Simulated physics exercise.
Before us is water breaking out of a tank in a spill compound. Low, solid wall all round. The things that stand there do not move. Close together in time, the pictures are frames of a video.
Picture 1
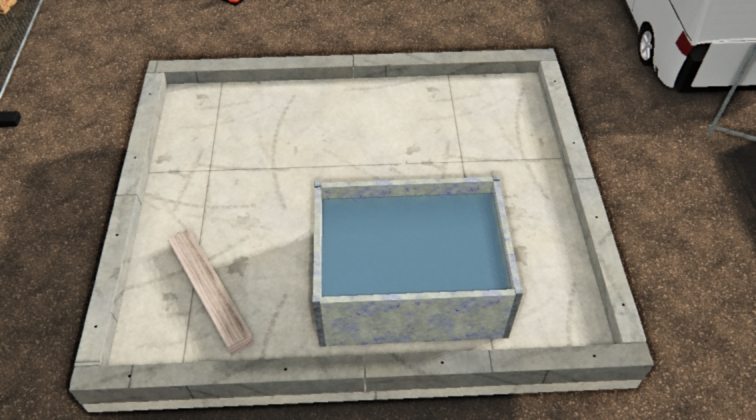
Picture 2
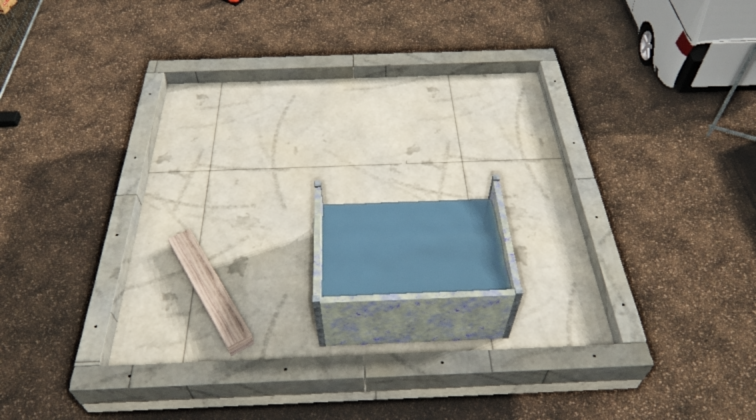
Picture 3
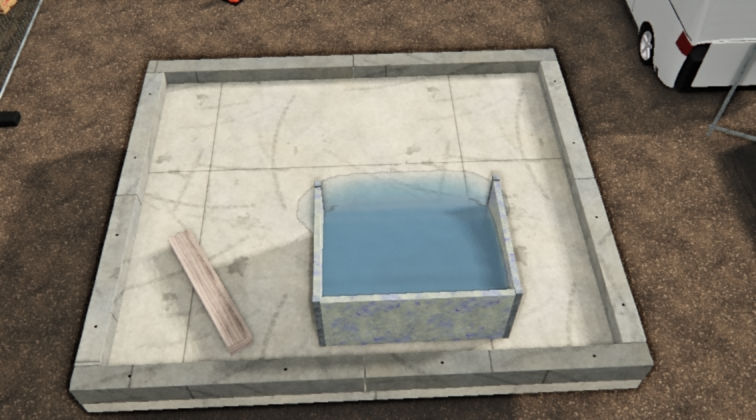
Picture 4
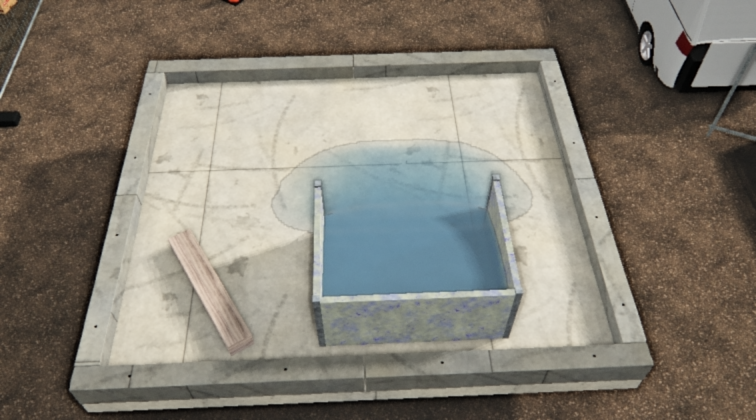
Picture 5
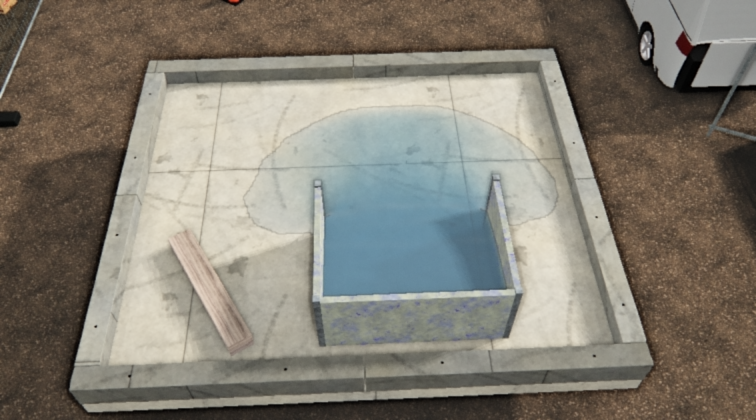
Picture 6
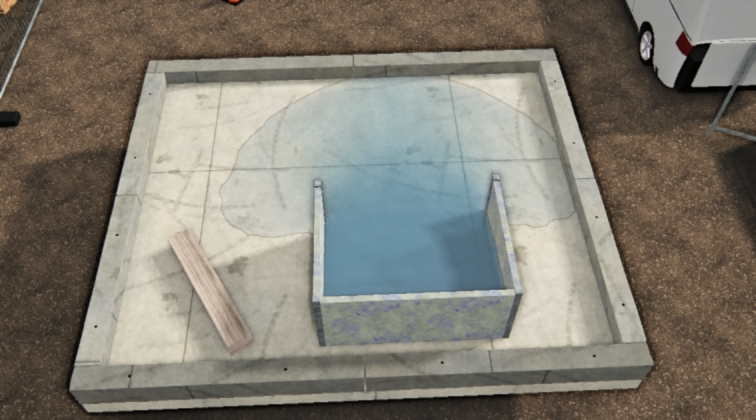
In a walled concrete compound, a water-filled tank sat beside a wooden plank until its far side disappeared, and the water poured out through the gap, spreading across the pale floor in a widening, rounded sheet.
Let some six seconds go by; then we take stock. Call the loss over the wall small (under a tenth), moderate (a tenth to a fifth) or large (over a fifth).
Moderate.
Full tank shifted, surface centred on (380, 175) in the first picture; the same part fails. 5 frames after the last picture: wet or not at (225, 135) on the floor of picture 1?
That point: Soaked.
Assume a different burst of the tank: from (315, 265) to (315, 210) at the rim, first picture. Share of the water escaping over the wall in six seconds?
My estimate is near 4 percent.
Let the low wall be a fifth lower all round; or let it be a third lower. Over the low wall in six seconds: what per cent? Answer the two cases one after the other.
Well, you'd get 24 per cent in the first case and 30 per cent in the second.
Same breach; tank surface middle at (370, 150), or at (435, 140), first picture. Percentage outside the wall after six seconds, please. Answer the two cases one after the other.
30 and 32 per cent.
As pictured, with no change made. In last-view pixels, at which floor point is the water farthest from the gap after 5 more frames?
Front's tip: Near (196, 90).
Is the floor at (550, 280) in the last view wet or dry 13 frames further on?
My answer is high and dry.
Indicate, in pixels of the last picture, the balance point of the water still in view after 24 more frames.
Close to (365, 166).
A moment on, water covers 50 % of the floor; the low wall has let 0 % over.
Next, water covers 50 % of the floor; the low wall has let 2 % over.
Then, water covers 55 % of the floor; the low wall has let 12 % over.
Later, water covers 75 % of the floor; the low wall has let 14 % over.
In the end, water covers 80 % of the floor; the low wall has let 14 % over.
